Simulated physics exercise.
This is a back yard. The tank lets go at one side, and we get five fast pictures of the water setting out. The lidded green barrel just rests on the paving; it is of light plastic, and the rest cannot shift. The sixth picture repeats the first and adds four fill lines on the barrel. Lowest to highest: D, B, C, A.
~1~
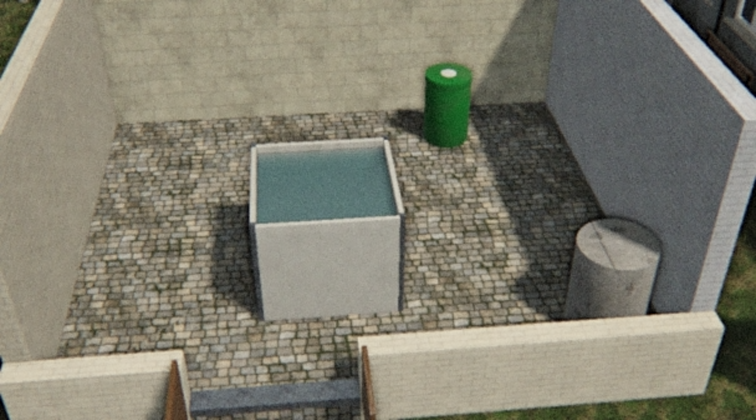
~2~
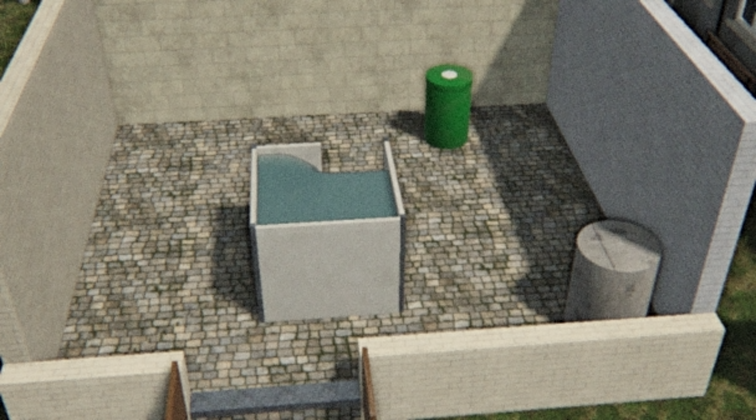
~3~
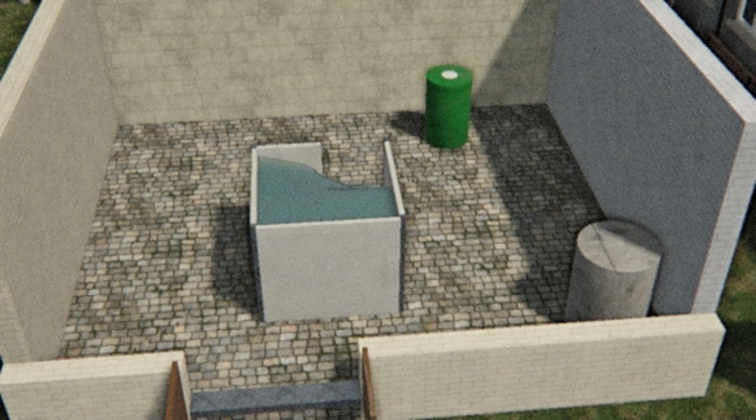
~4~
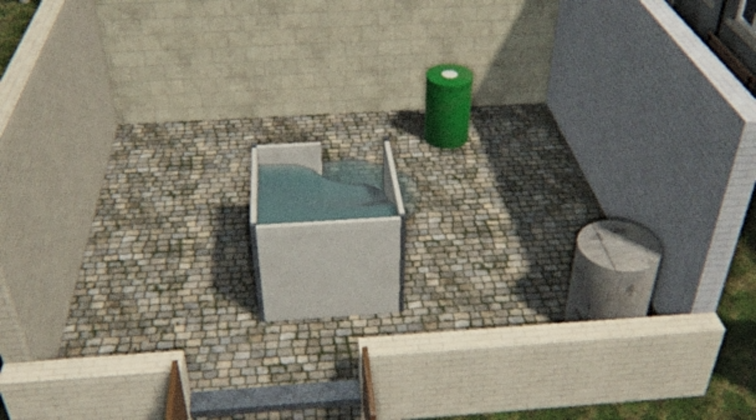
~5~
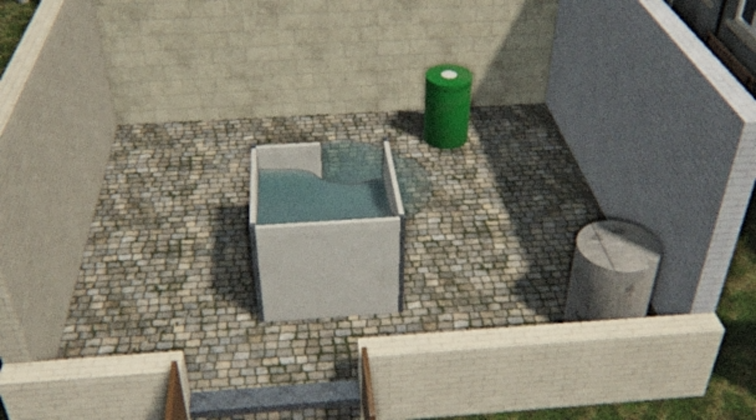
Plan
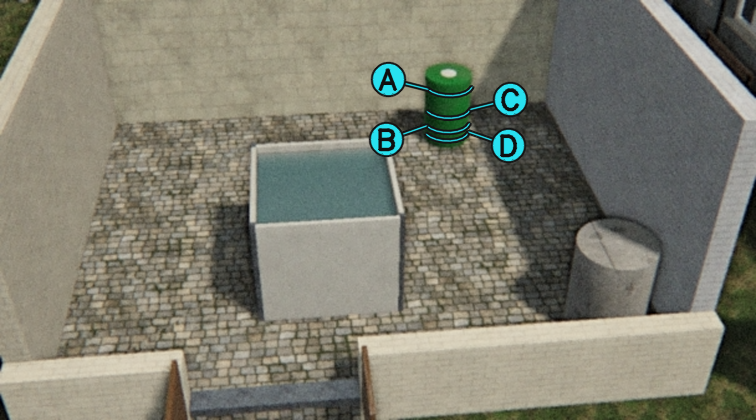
Water in a square, pale-walled tank dropped at the back, where part of the far wall was suddenly missing, then spread in a thin sheet over the cobbles behind it, on the green barrel's side.
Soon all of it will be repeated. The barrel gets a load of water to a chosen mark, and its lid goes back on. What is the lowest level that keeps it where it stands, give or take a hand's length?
Mark C.
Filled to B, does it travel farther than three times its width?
No, it does not.
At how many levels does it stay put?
Two of the four.
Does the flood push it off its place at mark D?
Yes, it does.
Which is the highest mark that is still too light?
Mark B.
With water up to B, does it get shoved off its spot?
Yes, it does.
On the marked copy, A at (452, 95); B at (450, 132); C at (451, 118); D at (450, 140); from the bottom up D, B, C, A.
With A, it does not move.
With B, it is pushed about twice its own width away.
With C, it shifts by a finger or two and stays.
With D, it is pushed about 5 times its own width away.
